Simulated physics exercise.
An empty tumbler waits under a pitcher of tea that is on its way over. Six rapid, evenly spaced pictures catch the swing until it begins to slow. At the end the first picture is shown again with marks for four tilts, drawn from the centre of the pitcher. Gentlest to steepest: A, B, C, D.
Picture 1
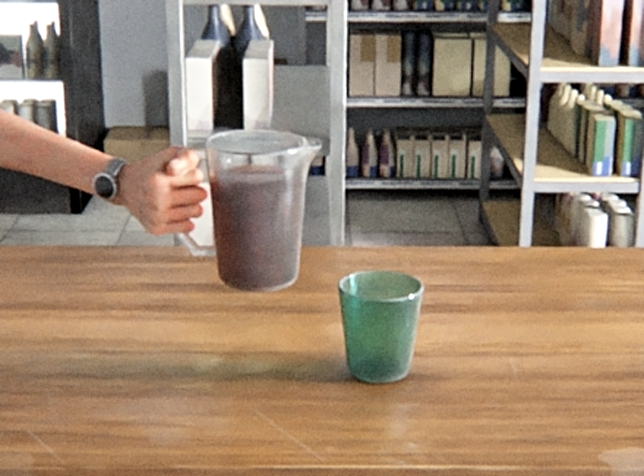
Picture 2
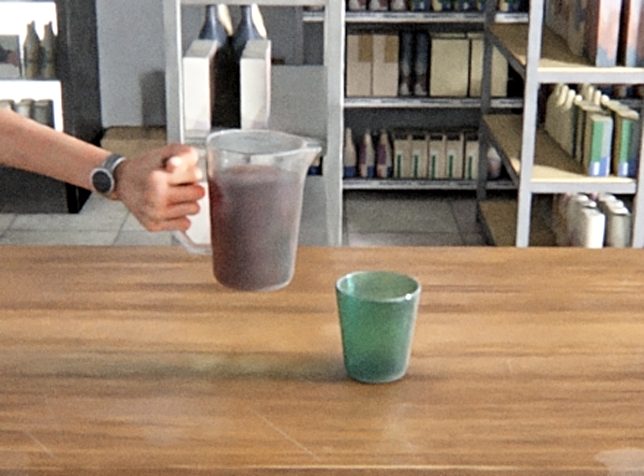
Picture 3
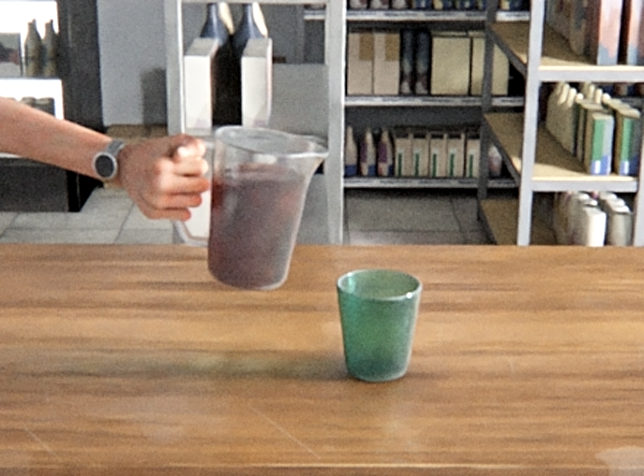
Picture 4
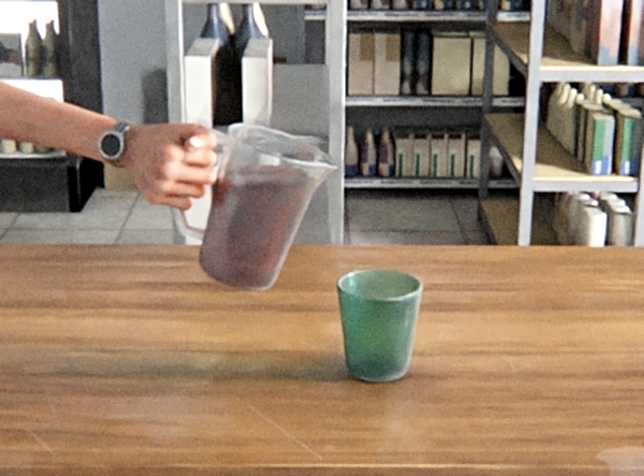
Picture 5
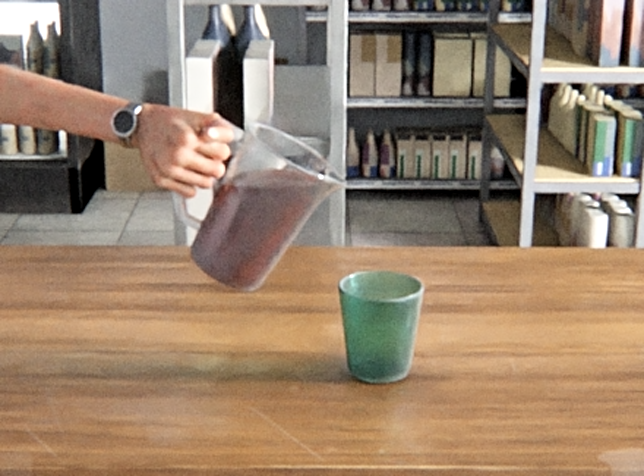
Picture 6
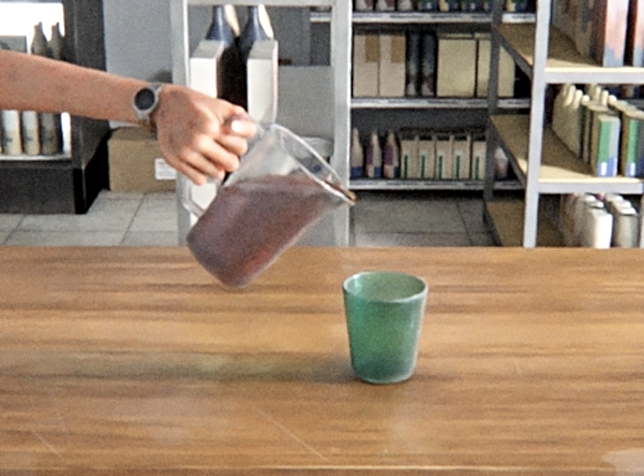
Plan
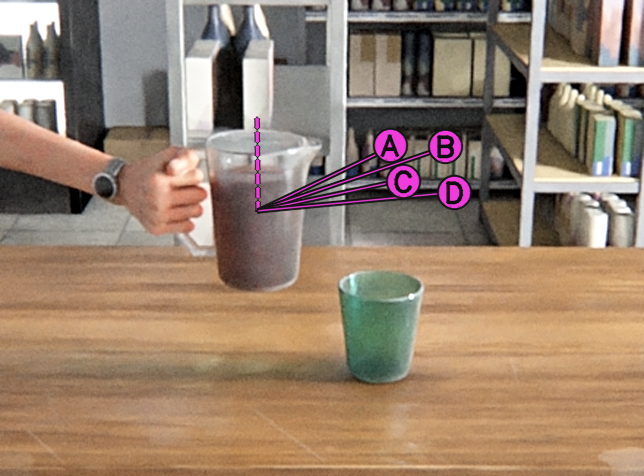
A hand wearing a watch tilts a clear pitcher of dark liquid rightward above a green tumbler.
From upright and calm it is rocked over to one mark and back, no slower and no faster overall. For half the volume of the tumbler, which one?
Take A.
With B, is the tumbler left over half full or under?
Over half.
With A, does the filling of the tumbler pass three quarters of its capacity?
No, less.
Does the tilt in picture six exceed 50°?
No, it does not.
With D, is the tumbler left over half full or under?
Over half.
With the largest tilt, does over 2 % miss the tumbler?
Yes, it does.
On the marked copy, A at (375, 154); B at (429, 152); C at (386, 183); D at (437, 193).
With A, the tumbler ends with about 51 % of what it can hold.
With B, the tumbler ends with about 70 % of what it can hold.
With C, the tumbler ends with about 74 % of what it can hold; 13 % of the tea is spilt.
With D, the tumbler ends with about 84 % of what it can hold; 21 % of the tea is spilt.
